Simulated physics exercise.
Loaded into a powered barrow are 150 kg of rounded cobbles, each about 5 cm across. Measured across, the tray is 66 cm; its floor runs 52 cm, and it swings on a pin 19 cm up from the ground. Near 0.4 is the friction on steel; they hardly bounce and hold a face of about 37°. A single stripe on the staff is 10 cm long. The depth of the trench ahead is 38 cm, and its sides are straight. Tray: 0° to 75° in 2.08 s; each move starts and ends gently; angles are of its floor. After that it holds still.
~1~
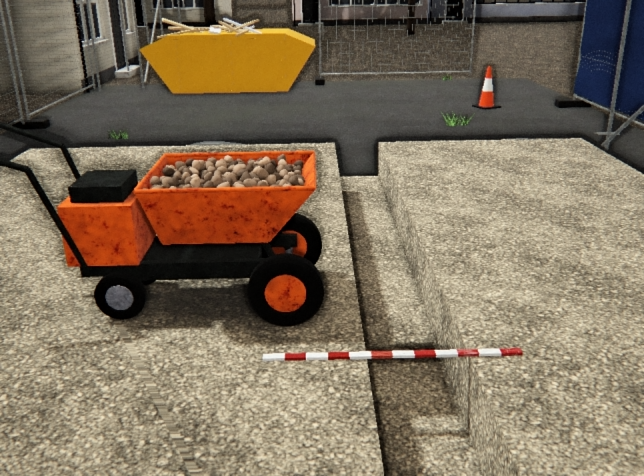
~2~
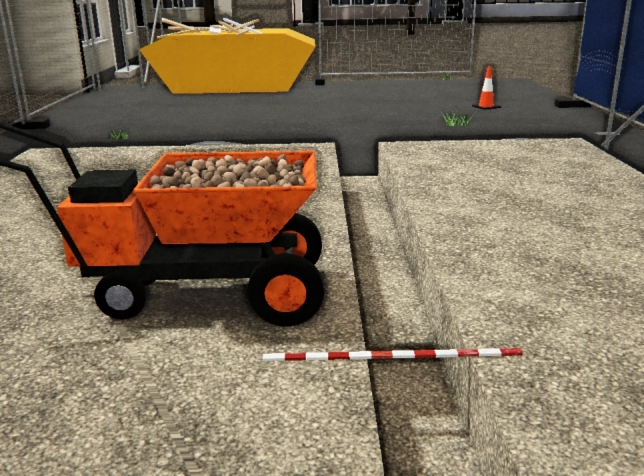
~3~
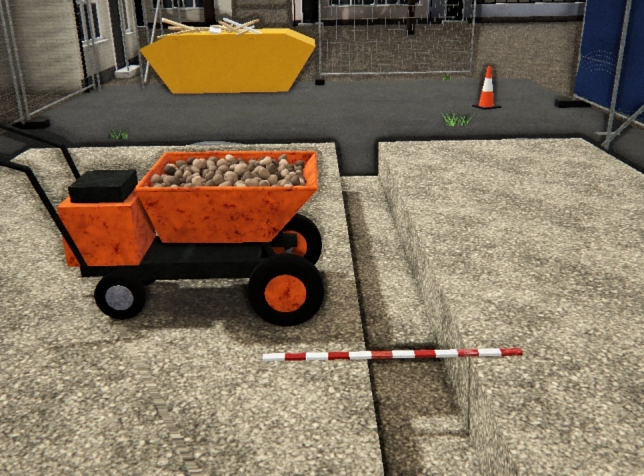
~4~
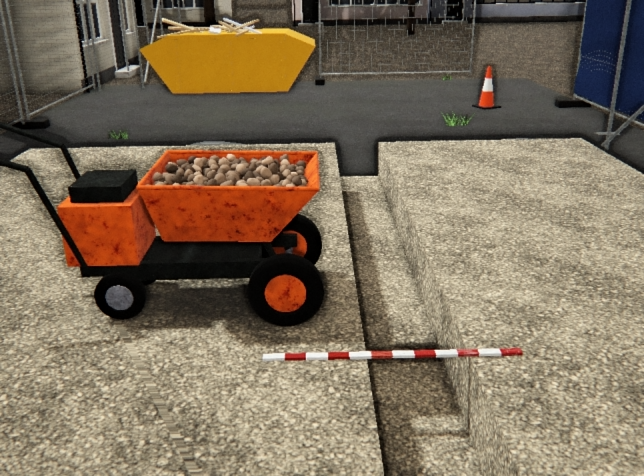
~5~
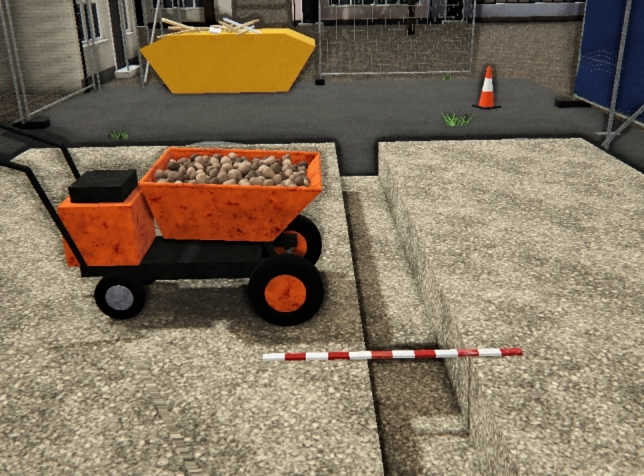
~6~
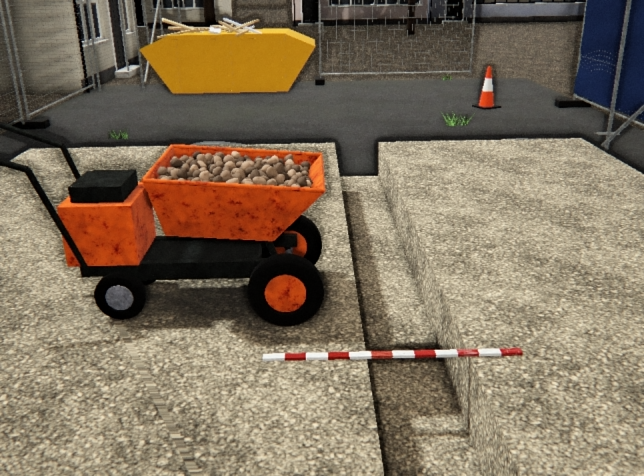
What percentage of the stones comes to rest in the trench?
About 86 per cent.
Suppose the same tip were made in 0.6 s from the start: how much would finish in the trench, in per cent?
It'd be some 55 per cent.
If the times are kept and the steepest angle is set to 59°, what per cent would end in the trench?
Share in trench: Approx. 70%.
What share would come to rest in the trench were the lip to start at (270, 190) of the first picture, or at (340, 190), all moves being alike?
Some 100 and some 60 per cent, in that order.
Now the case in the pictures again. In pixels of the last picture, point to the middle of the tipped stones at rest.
About (417, 339).
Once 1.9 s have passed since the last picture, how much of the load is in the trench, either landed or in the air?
Something like 60 in a hundred.
Then, 1.2 s after the last picture the floor is at 63°, 95 % in the tray, 5 % in the trench; the foremost stones are at (423, 273).
Then, 1.9 s after the last picture the floor is at 75°, 25 % in the tray, 62 % in the trench, 13 % past the trench; the foremost stones are at (536, 290).
Then, 2.2 s after the last picture the floor is at 75°, 8 % in the tray, 78 % in the trench, 14 % past the trench; the foremost stones are at (575, 292).
Then, 4.2 s after the last picture the floor is at 75°, 0 % in the tray, 86 % in the trench, 14 % past the trench; the foremost stones are at (583, 292).
